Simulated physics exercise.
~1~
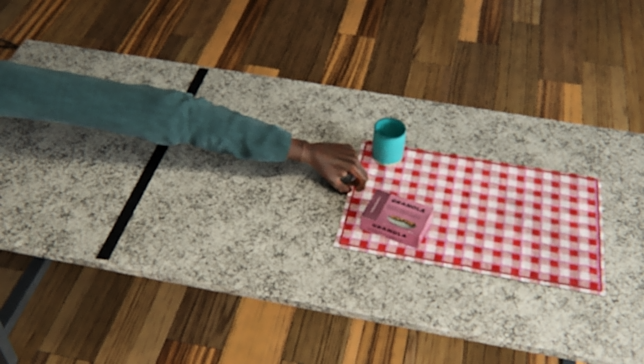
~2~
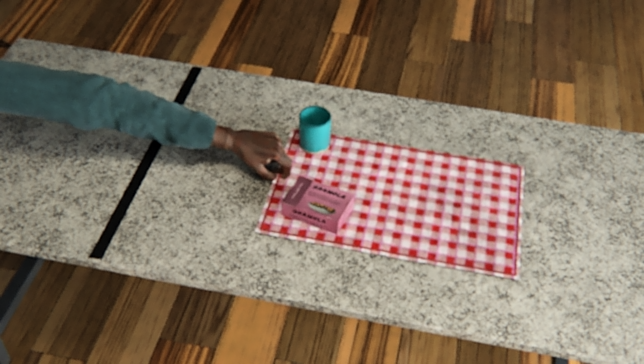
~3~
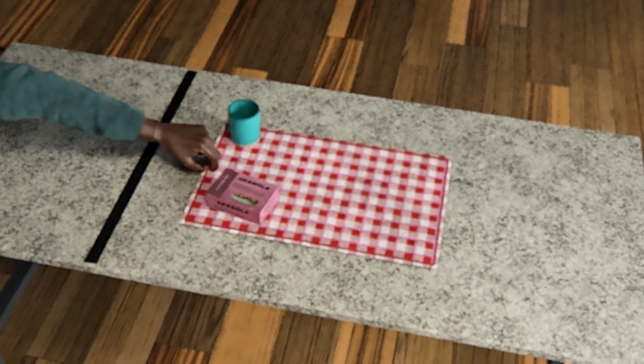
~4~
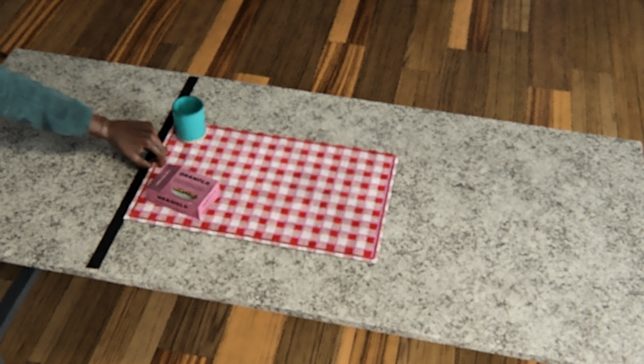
A dark-skinned hand in a teal sleeve drags a red-and-white checked cloth leftward across a speckled grey stone surface, seen from above at an angle with wooden flooring around it. An upright turquoise mug stands near the cloth's far left corner, and a pink packet lies flat closer to the near left edge. The hand grips the cloth's left side and draws it steadily toward a black strip of tape crossing the surface. Both objects ride along with it. The cloth's edge reaches the tape, with the mug still upright and the packet still lying on the cloth.
